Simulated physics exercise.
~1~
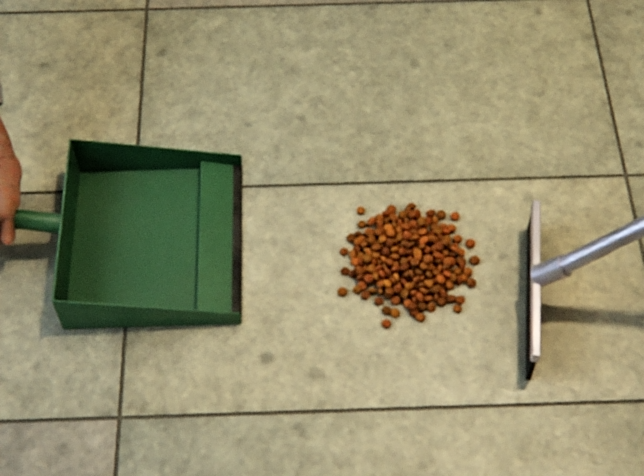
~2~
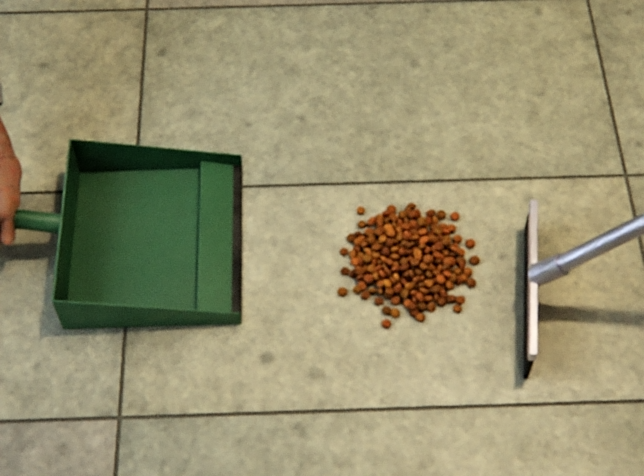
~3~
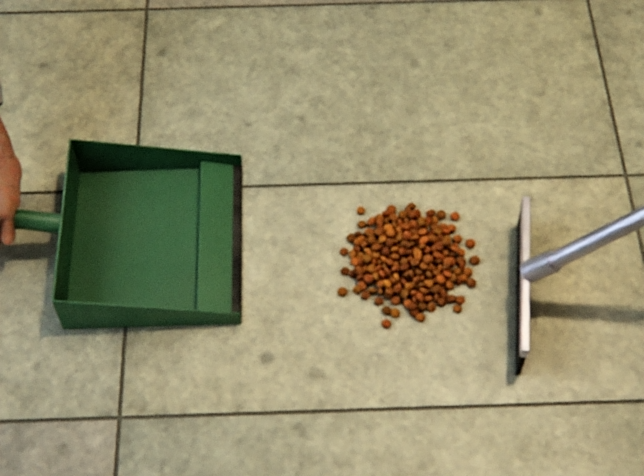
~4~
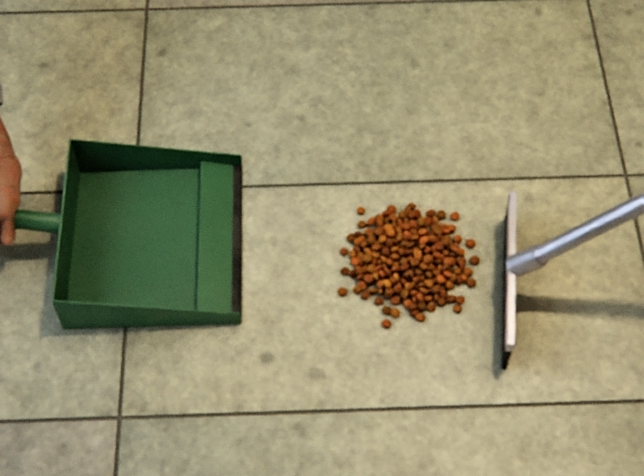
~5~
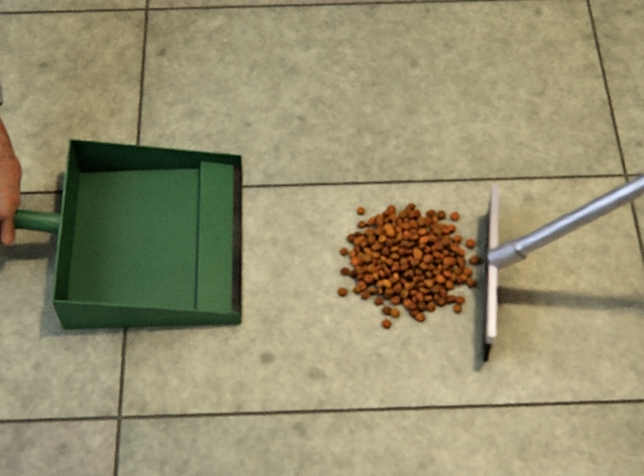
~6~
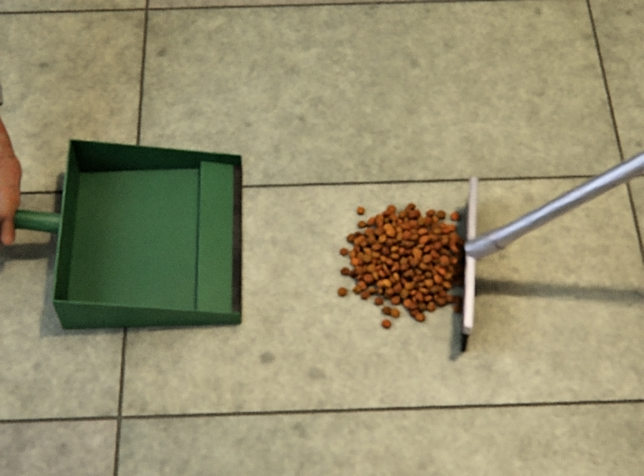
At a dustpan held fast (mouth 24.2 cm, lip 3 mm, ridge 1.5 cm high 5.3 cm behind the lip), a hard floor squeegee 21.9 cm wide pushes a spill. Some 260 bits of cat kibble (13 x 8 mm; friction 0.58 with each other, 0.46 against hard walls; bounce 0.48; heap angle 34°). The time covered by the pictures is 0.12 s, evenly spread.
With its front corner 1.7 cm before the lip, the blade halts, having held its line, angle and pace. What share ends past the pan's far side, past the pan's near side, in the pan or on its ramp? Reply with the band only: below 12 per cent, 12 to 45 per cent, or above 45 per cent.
Past the pan's far side: 12 to 45 per cent; past the pan's near side: Below 12 per cent; in the pan or on its ramp: Above 45 per cent.
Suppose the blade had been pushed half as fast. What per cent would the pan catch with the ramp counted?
About 35 per cent.
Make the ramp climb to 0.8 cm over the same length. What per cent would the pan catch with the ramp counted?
With that ramp, near 50 per cent.
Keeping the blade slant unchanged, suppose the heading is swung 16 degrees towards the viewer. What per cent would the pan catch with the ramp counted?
The pan, ramp included, would get around 55 per cent.
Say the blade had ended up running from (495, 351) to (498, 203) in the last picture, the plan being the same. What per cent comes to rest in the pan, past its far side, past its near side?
Per cent by place - pan 40, far side 0, near side 5.
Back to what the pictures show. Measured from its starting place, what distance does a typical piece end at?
It comes to some 26 cm.
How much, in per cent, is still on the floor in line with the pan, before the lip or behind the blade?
Share there: Around 25 percent.
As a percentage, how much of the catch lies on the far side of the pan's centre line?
Roughly 70 per cent.
Then, 0.12 s after the last picture, middle of the blade 14 cm from the lip; 0 % over the lip, far side 0 %, near side 5 %.
Then, 0.20 s after the last picture, middle of the blade 6 cm from the lip; 0 % over the lip, far side 10 %, near side 5 %.
Then, 0.42 s after the last picture, middle of the blade 3 cm from the lip; 50 % over the lip, far side 20 %, near side 5 %.
In the end, far side 20 %, near side 5 %, pan 50 %, in front of the lip or behind the blade 25 %.
